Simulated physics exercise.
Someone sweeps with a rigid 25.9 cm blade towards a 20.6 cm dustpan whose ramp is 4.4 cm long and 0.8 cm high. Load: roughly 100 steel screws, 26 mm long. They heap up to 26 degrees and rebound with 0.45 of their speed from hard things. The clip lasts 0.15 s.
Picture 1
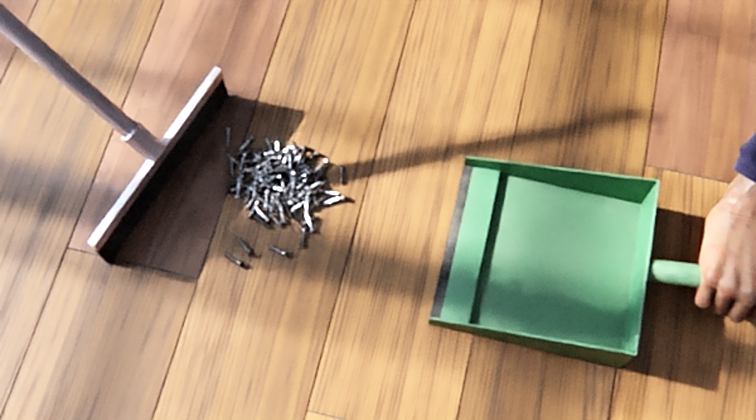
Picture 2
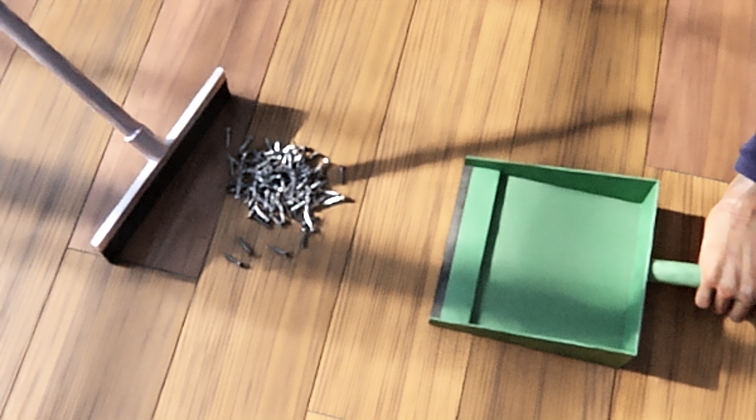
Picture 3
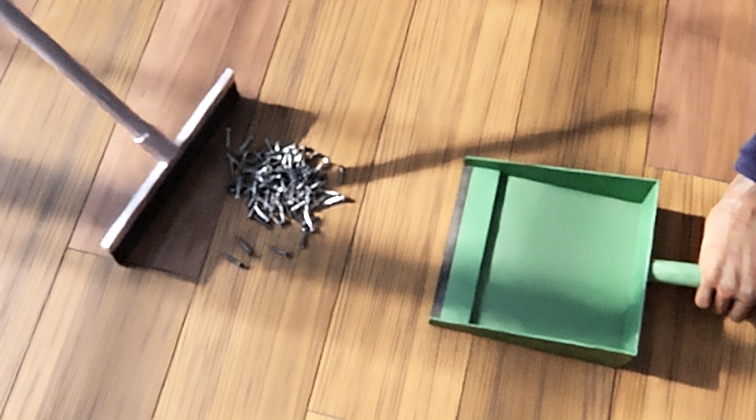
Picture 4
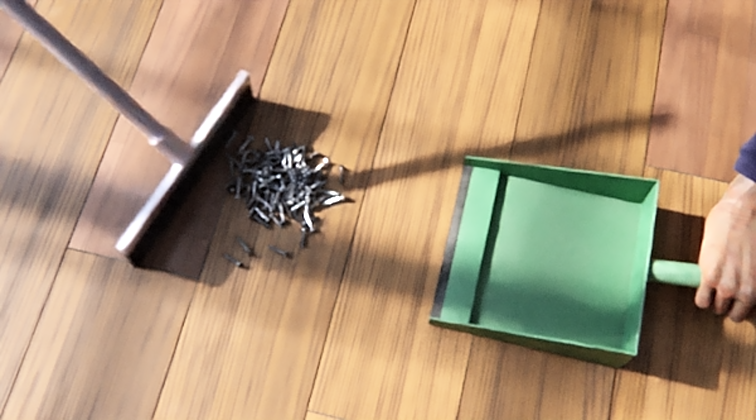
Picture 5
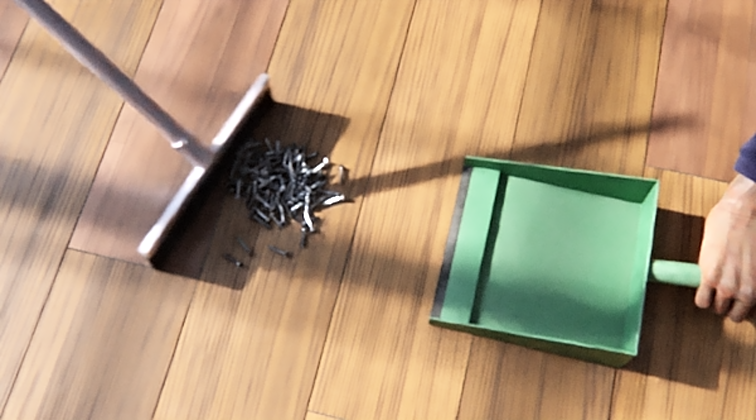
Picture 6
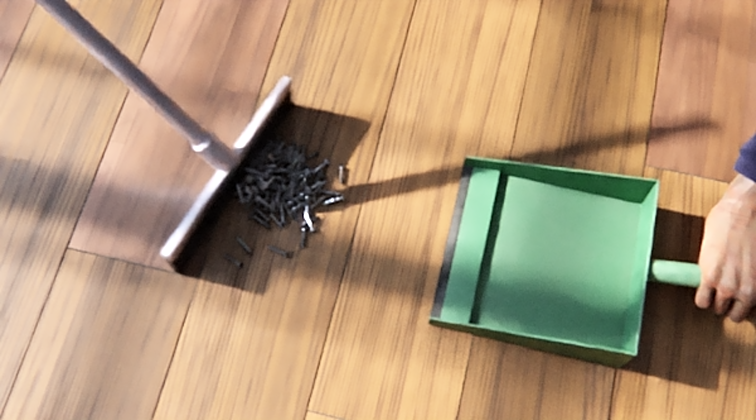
At the start, a broom with a rigid blade rests left of a pile of small metal screws on a wooden floor, while a hand holds a green dustpan at right. The blade then slides a short way right, meets the pile's left edge and nudges some pieces, while the dustpan stays still.
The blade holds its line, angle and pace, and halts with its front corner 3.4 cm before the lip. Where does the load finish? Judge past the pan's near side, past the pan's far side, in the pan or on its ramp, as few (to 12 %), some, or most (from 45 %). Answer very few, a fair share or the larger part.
Past the pan's near side: Very few; past the pan's far side: Very few; in the pan or on its ramp: A fair share.
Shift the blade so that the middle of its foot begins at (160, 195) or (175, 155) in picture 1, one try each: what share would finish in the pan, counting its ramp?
About 35 and 20 per cent.
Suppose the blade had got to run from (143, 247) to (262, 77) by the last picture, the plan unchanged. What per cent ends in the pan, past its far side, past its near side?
Pan 0, far 5, near 0.
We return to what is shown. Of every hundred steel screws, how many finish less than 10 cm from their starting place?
Some 0 per cent.
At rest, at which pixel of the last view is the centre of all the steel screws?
Around (438, 236).
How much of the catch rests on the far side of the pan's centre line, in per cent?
Roughly 70 per cent.
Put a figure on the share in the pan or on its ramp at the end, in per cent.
About 25 per cent.
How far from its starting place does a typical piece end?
Some 20 cm.
Then, 0.12 s after the last picture, middle of the blade 16 cm from the lip; 0 % over the lip, far side 0 %, near side 0 %.
Then, 0.21 s after the last picture, middle of the blade 9 cm from the lip; 0 % over the lip, far side 0 %, near side 0 %.
Then, 0.43 s after the last picture, middle of the blade 7 cm from the lip; 25 % over the lip, far side 5 %, near side 5 %.
In the end, near side 5 %, far side 5 %, pan 25 %, in front of the lip or behind the blade 70 %.
